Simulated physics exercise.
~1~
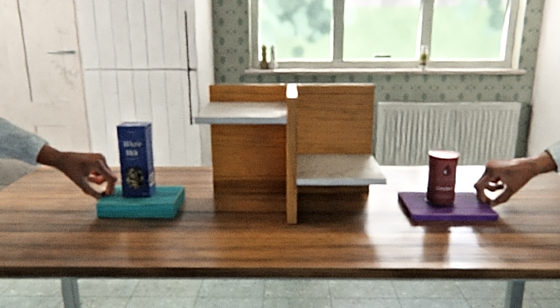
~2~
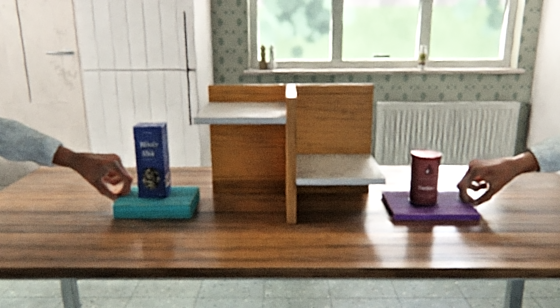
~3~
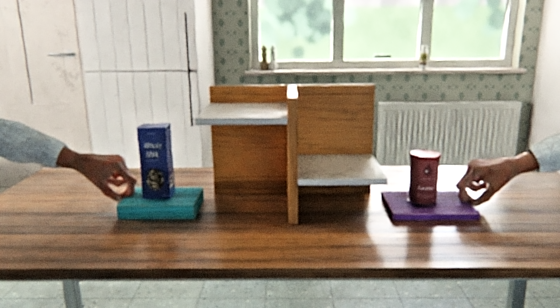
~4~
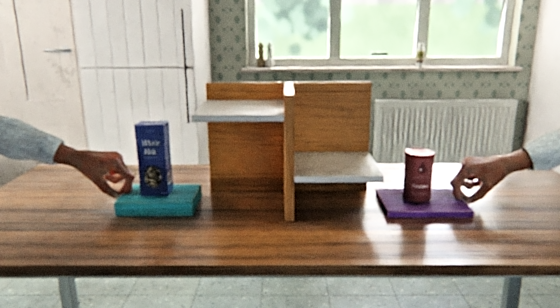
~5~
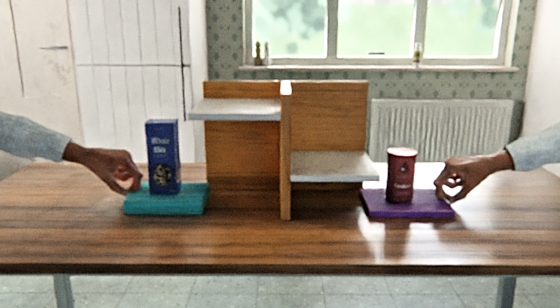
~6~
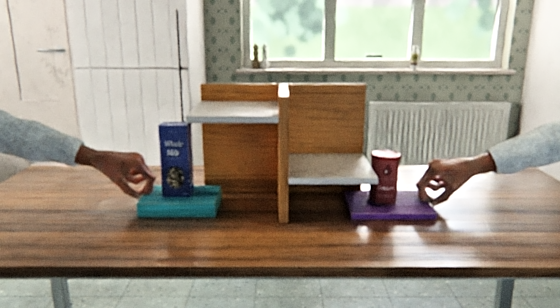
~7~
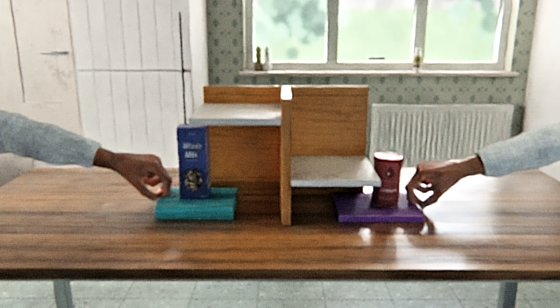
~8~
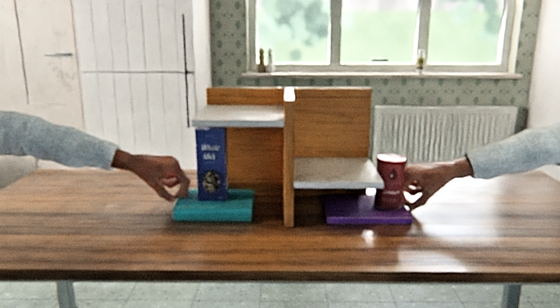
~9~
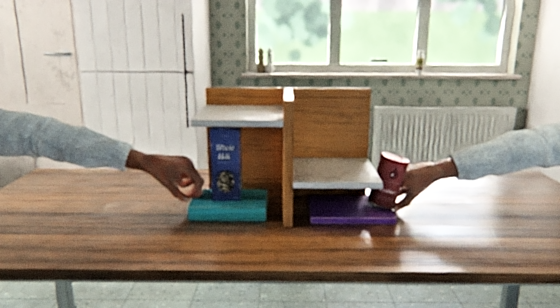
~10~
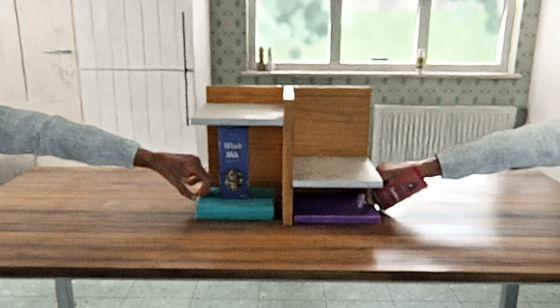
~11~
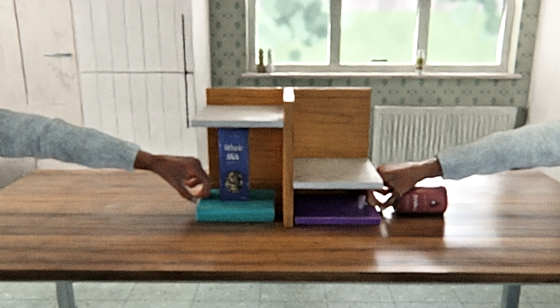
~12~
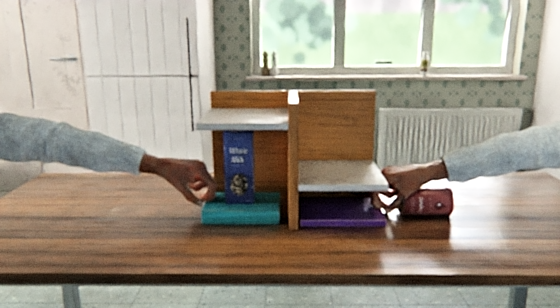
In the video, two hands push a blue carton on a turquoise board and a red tin on a purple board inward toward a wooden shelf; the carton slides under its side upright, while the tin catches at the lower shelf's edge, tips and ends on its side outside.
